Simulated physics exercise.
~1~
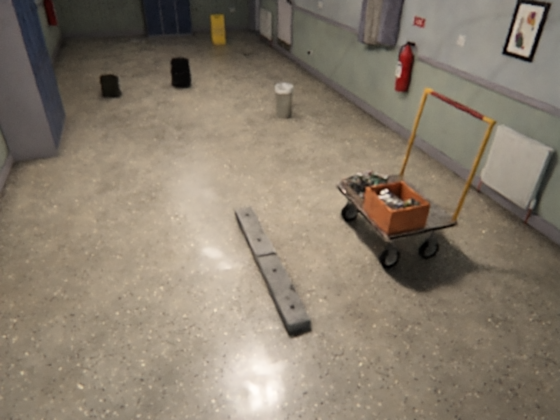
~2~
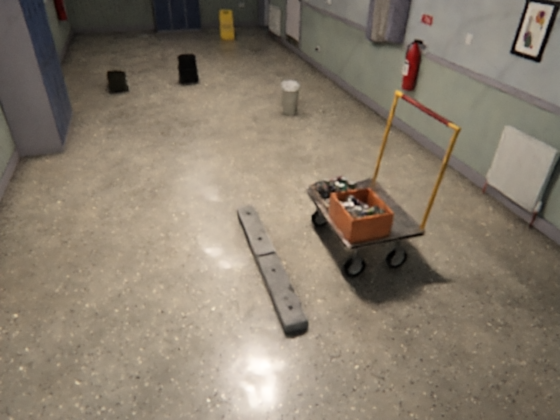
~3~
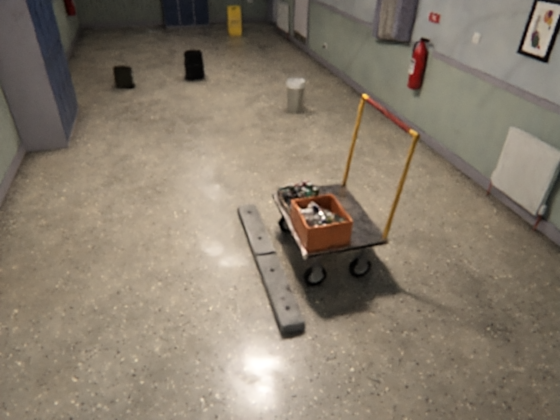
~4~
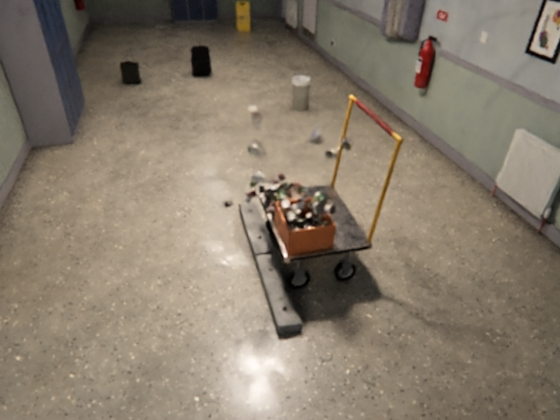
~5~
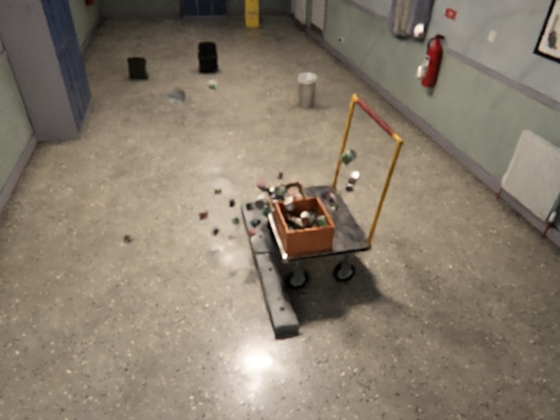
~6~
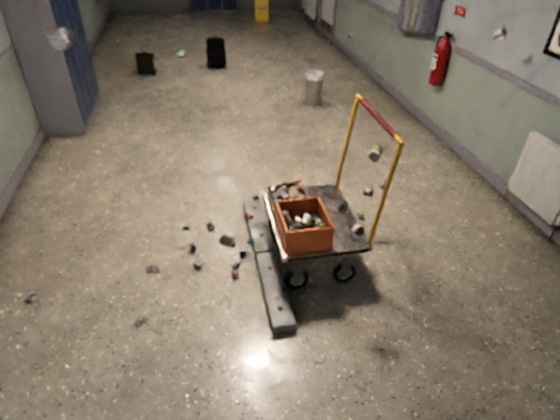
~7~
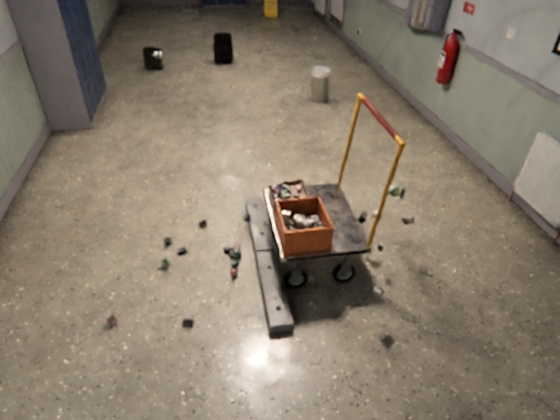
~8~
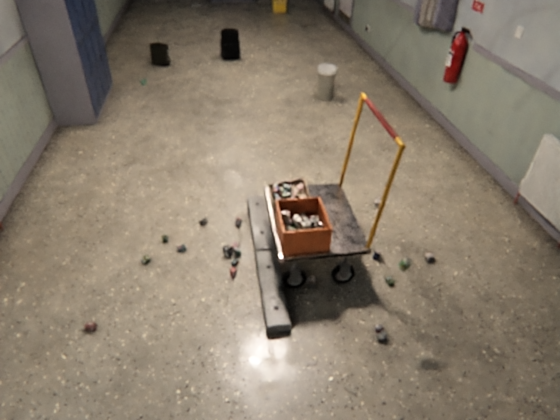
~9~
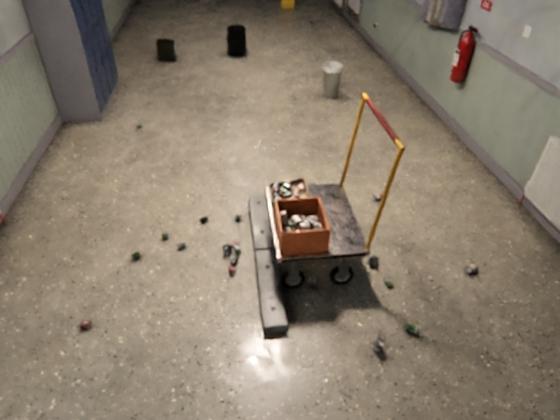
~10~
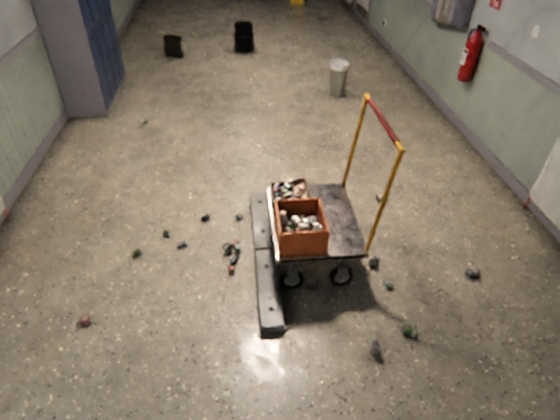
A flat trolley with a yellow and red handle, carrying an orange box and a smaller wooden one full of little items, rolls left across a speckled floor in a corridor seen from above. A low grey kerb lies ahead, with dark bins, a pale bin and a yellow object behind, and a red extinguisher on the right wall. The trolley strikes the kerb and stops abruptly, and small pieces burst upward from both boxes. They scatter left and right, bouncing and rolling over the floor. The trolley ends upright against the kerb, both boxes still in place and partly filled, with pieces strewn around.
